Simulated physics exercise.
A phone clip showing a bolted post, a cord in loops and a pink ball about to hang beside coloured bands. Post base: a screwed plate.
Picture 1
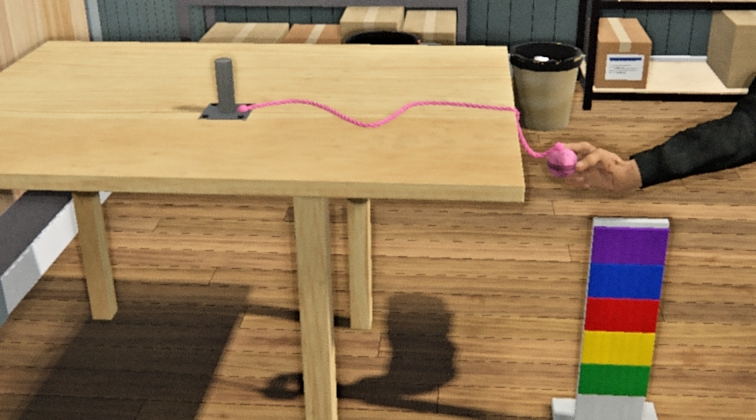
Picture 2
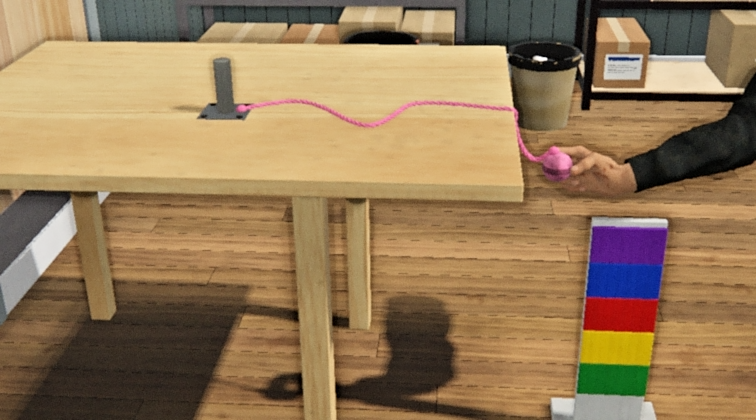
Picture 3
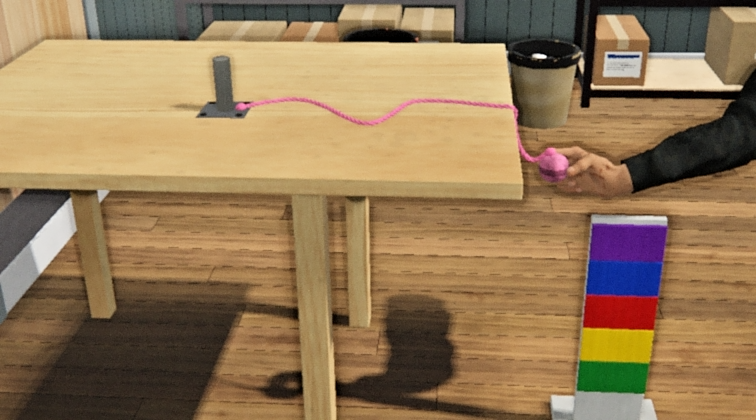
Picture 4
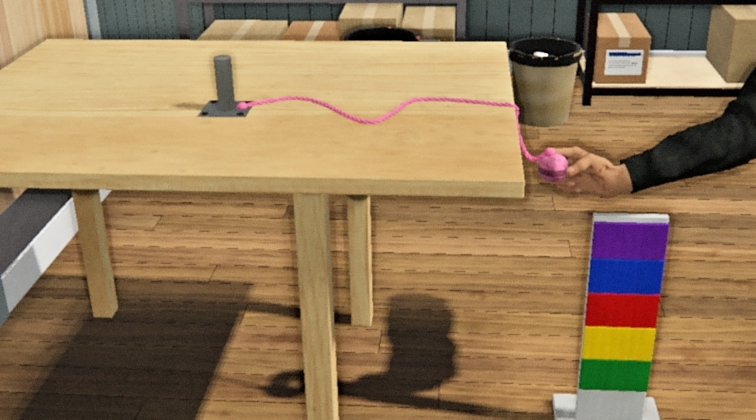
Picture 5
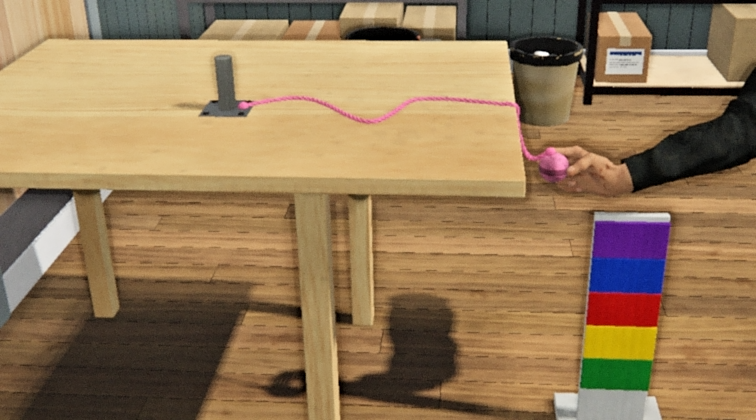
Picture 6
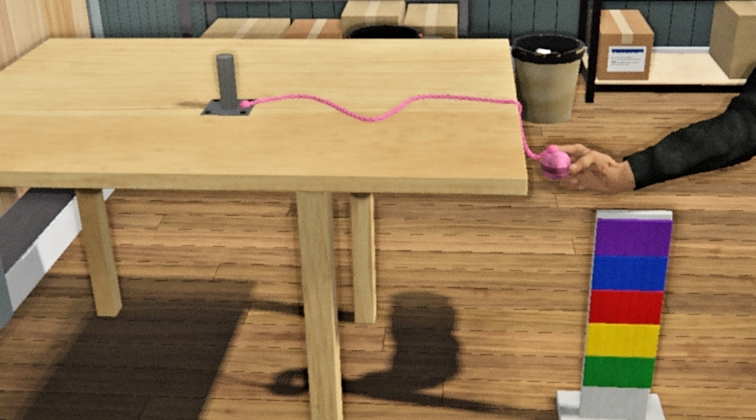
In a room with a plank floor and cardboard boxes on shelves, a pale wooden table is seen from slightly above. A wavy pink cord runs from a dark upright post on the tabletop to the right edge, where a dark-sleeved hand holds a pink ball above a stand banded purple, blue, red, yellow and green. Almost nothing moves; the hand and ball shift very slightly, and the view drifts faintly.
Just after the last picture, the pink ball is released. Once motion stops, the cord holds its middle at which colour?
At blue.
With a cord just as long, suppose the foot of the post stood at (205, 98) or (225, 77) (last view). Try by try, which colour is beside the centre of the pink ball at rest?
Taking them in turn: Purple; purple.
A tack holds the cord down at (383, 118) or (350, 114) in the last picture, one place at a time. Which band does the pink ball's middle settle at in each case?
Try one: Purple. Try two: Purple.
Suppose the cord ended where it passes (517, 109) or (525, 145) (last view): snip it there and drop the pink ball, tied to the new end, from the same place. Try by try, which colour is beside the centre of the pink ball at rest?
Cut one gives none, it hangs higher; cut two gives purple.
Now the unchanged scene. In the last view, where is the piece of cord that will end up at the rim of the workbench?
Near pixel (440, 97).
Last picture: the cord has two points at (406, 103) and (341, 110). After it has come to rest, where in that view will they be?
At (476, 108) for the first, at (367, 107) for the second.
Soon after, ball near (543, 263); level with blue.
After that, ball near (489, 266); level with blue.
And then, ball near (516, 270); level with blue.
In the end, ball near (515, 270); level with blue. At blue.
